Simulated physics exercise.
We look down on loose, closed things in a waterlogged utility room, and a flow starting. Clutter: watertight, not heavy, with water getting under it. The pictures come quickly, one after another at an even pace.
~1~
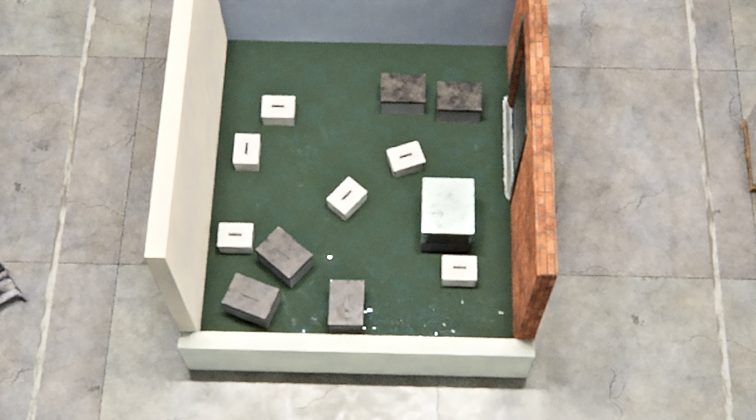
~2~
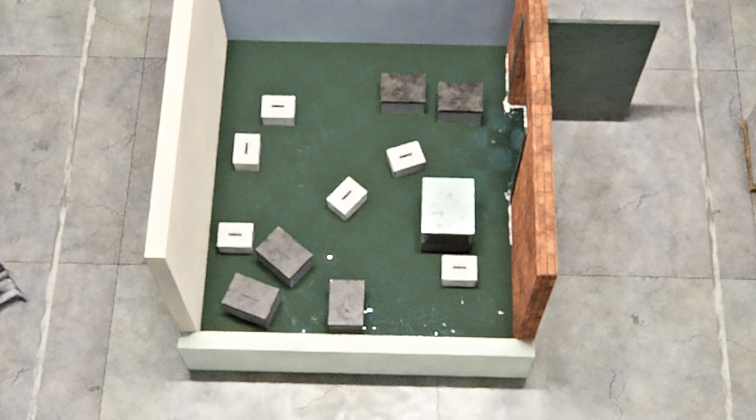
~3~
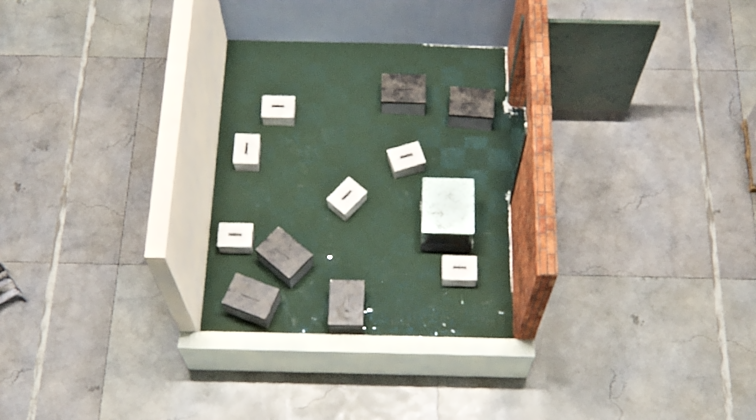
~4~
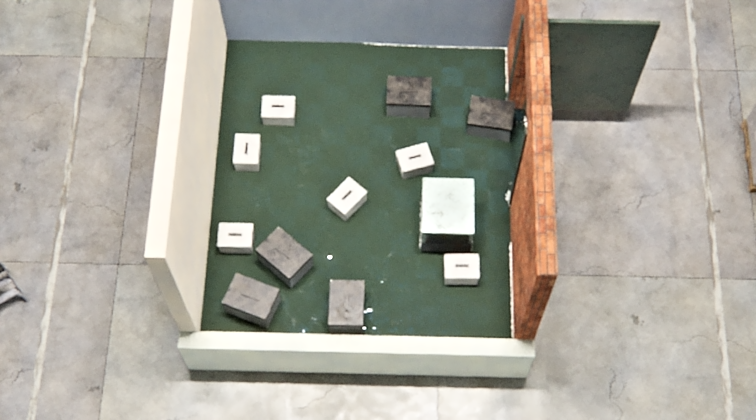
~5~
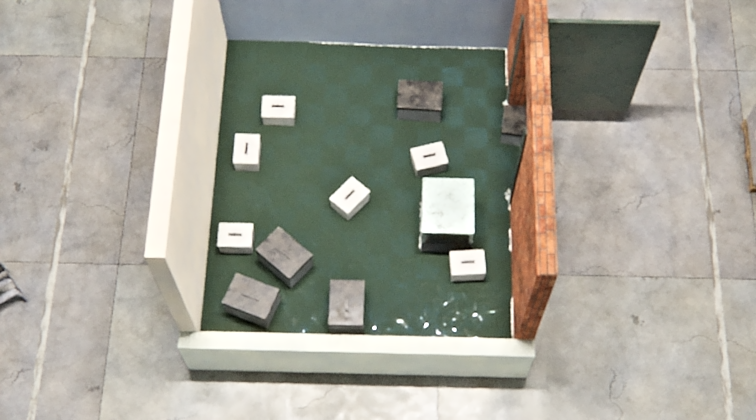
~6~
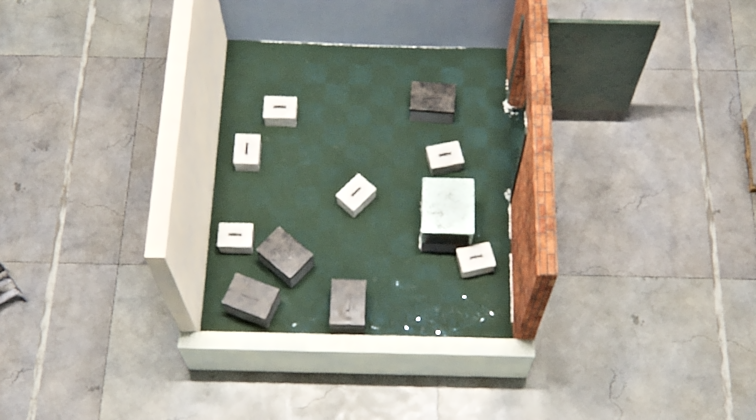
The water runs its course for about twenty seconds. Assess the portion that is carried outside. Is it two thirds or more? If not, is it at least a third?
In the middle third.
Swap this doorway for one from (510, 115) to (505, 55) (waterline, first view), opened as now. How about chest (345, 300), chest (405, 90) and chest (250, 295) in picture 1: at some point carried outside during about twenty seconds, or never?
In the order given: Remains, escapes, remains.
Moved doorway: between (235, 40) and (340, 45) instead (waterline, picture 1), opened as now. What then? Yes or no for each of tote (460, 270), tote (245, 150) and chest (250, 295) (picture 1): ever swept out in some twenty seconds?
The three read no escape, escape and no escape, respectively.
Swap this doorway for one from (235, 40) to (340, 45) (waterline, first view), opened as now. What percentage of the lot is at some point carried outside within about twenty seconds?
70 %.
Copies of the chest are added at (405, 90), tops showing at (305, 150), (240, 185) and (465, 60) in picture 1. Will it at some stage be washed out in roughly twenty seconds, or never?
In order: Leaves the room, never leaves, leaves the room.
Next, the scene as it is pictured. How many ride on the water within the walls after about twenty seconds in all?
That makes 5.
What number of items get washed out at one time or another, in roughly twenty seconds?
That gives 6.
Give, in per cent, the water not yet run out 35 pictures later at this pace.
I'd put it close to 40 percent.
A moment on, 3 of 11 are out; 8 afloat.
Next, 5 of 11 are out; 6 afloat.
Later, 5 of 11 are out; 6 afloat.
In the end, 6 of 11 are out; 5 afloat.
